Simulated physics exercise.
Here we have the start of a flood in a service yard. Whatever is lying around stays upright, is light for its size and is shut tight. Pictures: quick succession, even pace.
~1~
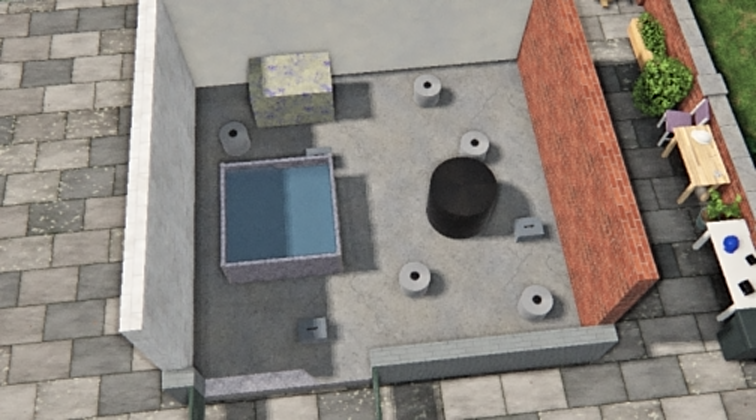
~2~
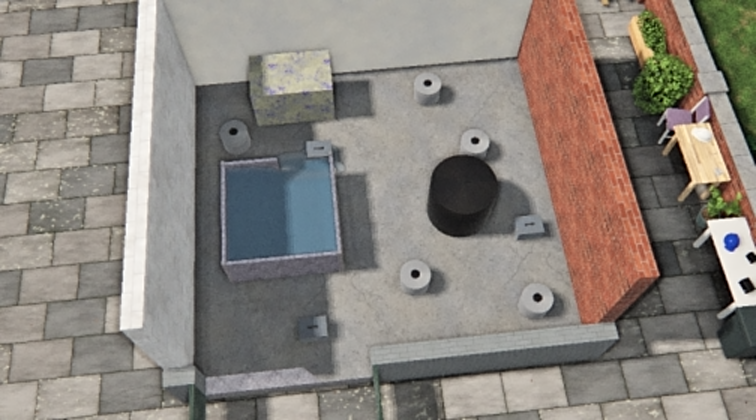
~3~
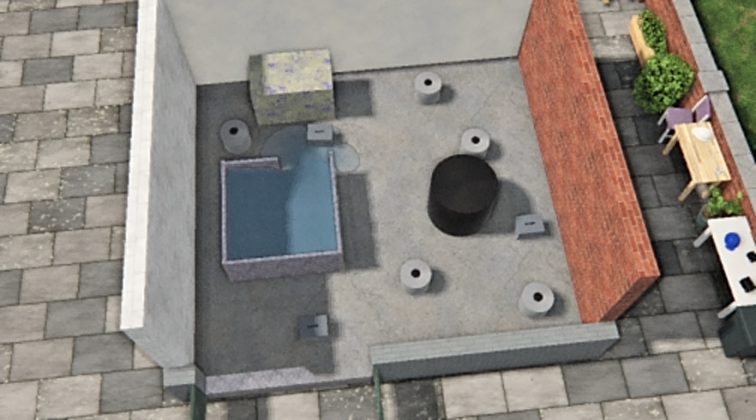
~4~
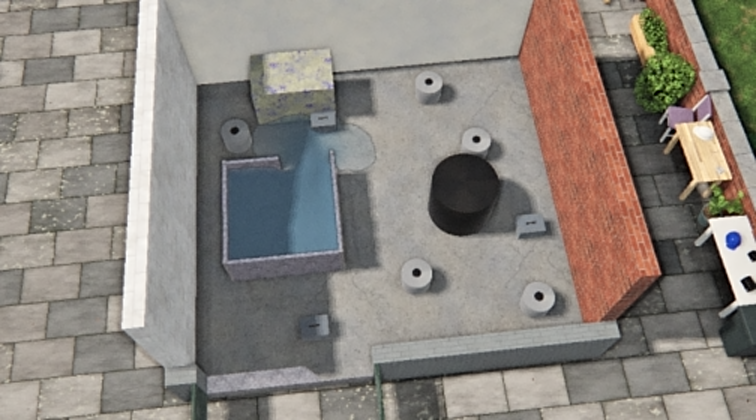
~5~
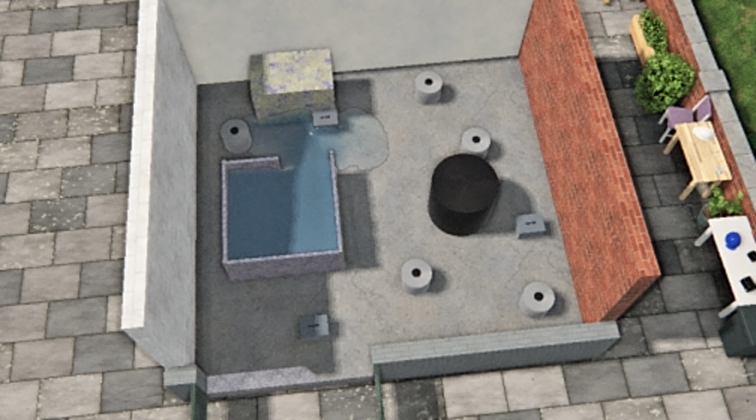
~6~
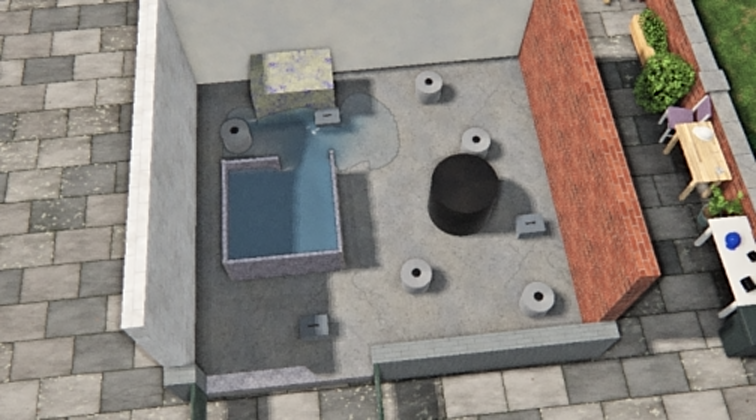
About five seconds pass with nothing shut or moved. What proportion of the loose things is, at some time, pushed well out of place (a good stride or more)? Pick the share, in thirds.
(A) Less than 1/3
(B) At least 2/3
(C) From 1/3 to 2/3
From 1/3 to 2/3.
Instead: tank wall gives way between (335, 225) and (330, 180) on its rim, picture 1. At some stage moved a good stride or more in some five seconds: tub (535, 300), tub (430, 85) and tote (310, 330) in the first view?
Taking them in order, covered the distance, covered the distance, short of it.
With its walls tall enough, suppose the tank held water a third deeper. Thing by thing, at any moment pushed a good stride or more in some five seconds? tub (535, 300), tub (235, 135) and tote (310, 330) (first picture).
First: Falls short; second: Goes past it; third: Falls short.
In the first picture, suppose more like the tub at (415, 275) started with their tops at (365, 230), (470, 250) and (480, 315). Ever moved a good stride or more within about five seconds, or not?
Listed in sequence, the answers are remains nearby, remains nearby and remains nearby.
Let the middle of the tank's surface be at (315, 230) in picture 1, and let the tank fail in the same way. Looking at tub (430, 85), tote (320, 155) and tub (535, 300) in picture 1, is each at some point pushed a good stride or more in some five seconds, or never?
Object by object, in turn: Travelled a good distance, travelled a good distance, lingered near its place.
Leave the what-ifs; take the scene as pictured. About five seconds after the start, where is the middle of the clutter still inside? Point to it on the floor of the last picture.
I'd put it at roughly (474, 247).
A moment on, 1 of 8 are well off their spots; 1 afloat.
Next, 3 of 8 are well off their spots; 2 afloat.
Later, 4 of 8 are well off their spots; 3 afloat.
In the end, 4 of 8 are well off their spots, and 4 have been at some point; 3 afloat.
